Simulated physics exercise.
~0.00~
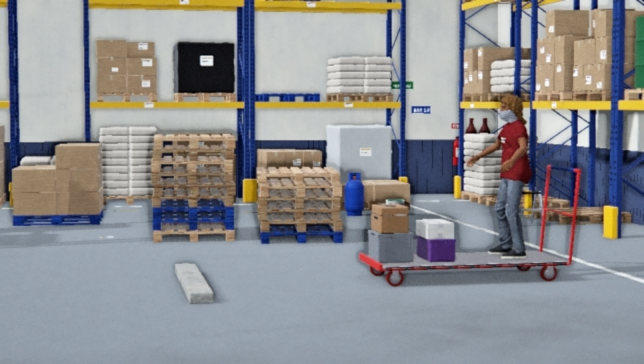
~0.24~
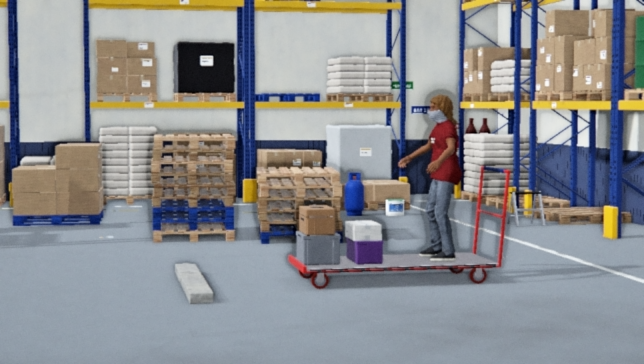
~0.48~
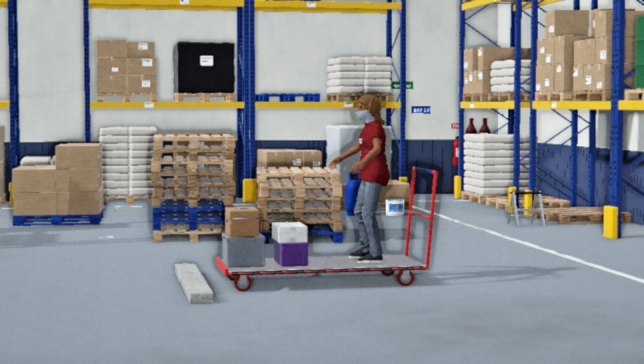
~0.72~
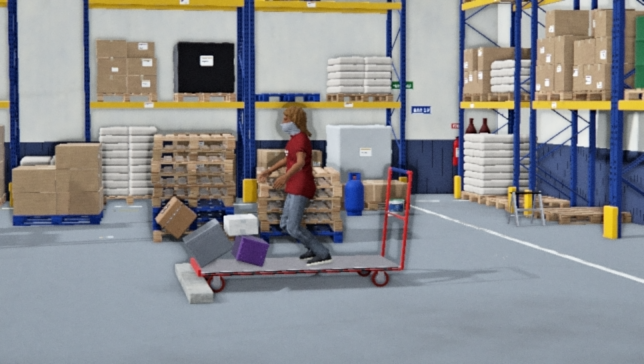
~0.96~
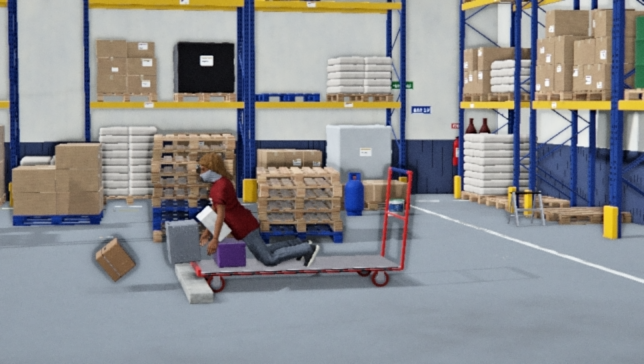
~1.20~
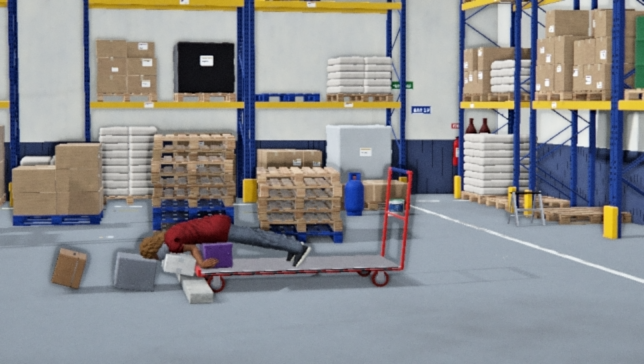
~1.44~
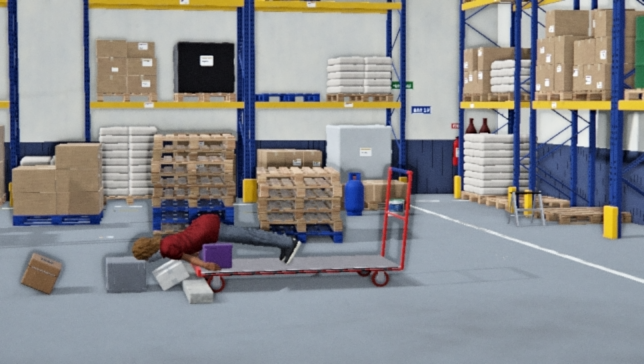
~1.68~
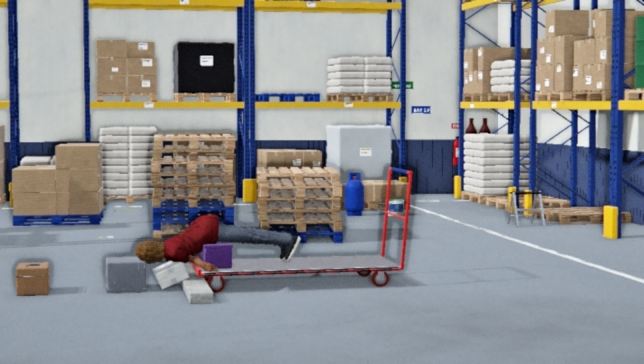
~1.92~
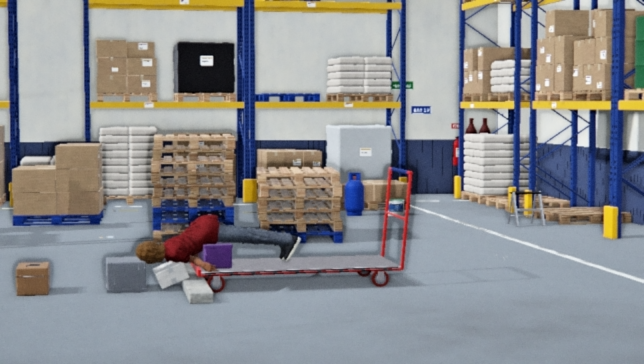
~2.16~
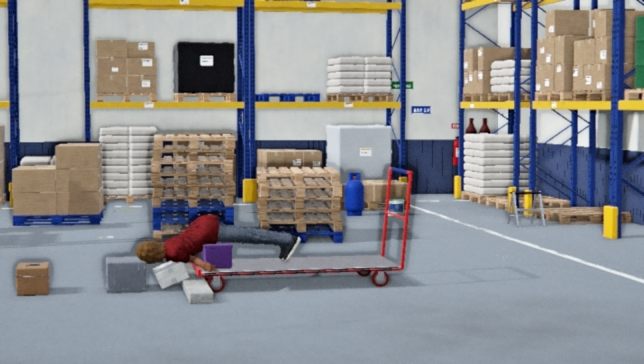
A red flat cart carrying a standing worker and four boxes rolled left across a warehouse floor and stopped against a low kerb, pitching the worker face down over the front edge as three boxes tumbled off and the purple one stayed aboard.
